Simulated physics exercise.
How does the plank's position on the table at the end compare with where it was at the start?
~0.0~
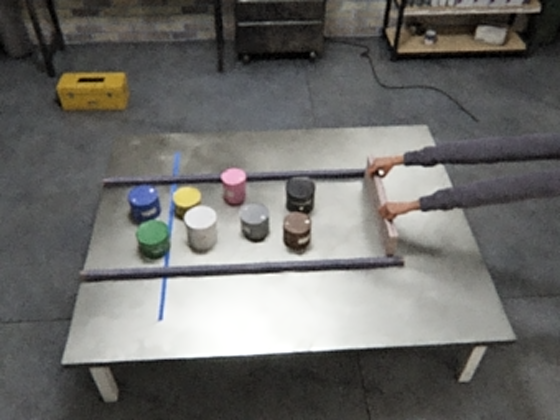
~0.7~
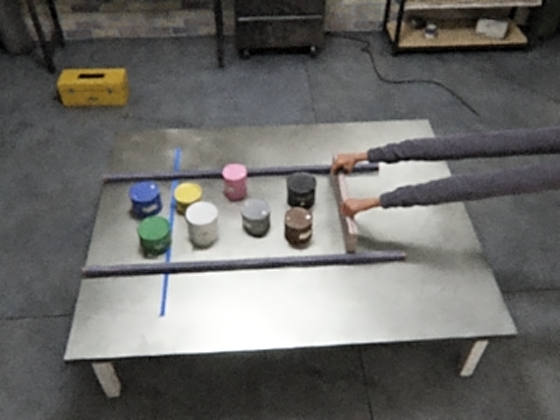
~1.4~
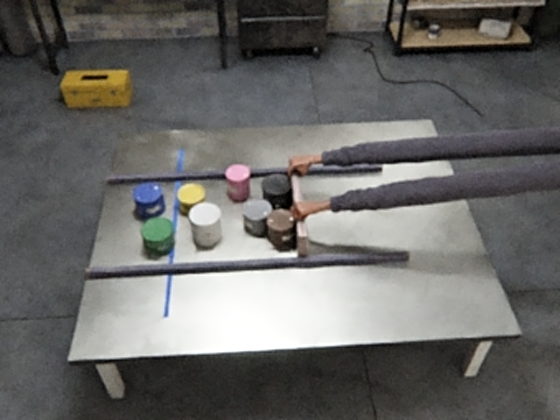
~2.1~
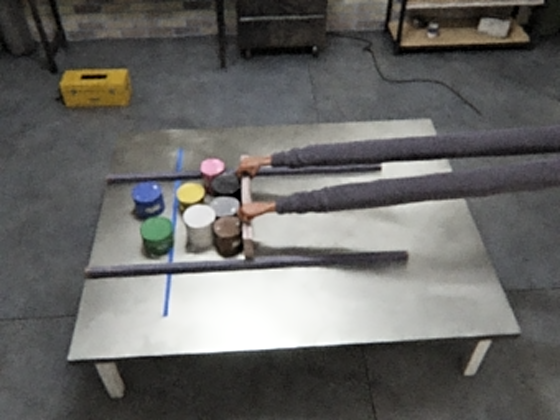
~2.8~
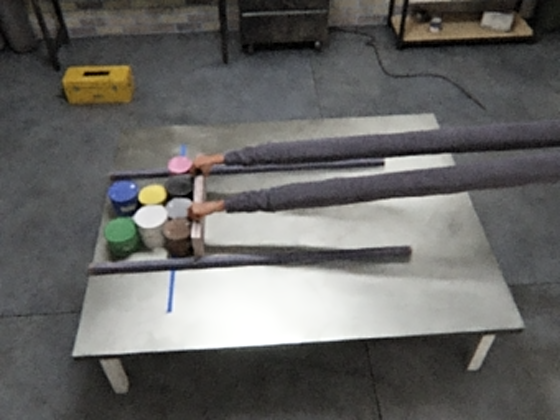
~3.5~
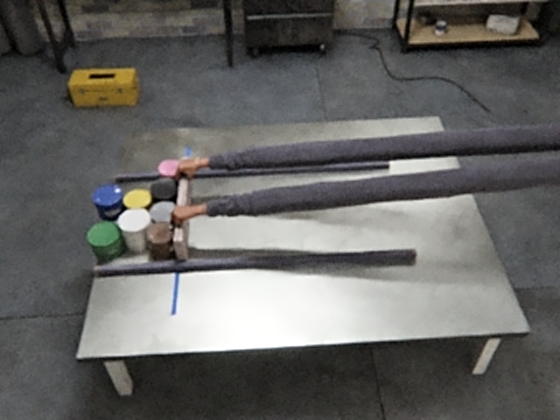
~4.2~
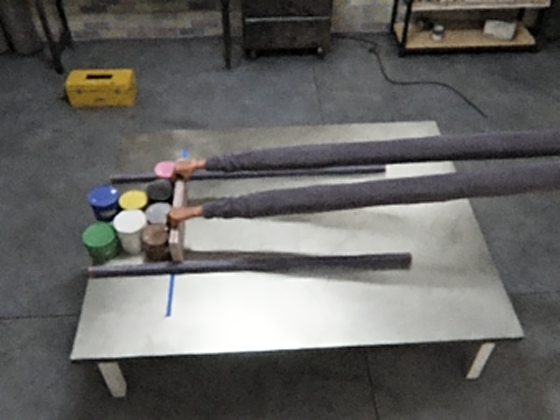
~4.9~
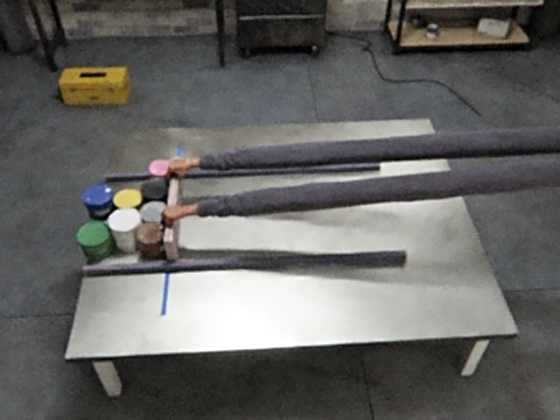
It starts towards the right end of the dark rails, well to the right of the cans. By the end it is far to the left, near the blue tape line and up against the bunched cans.
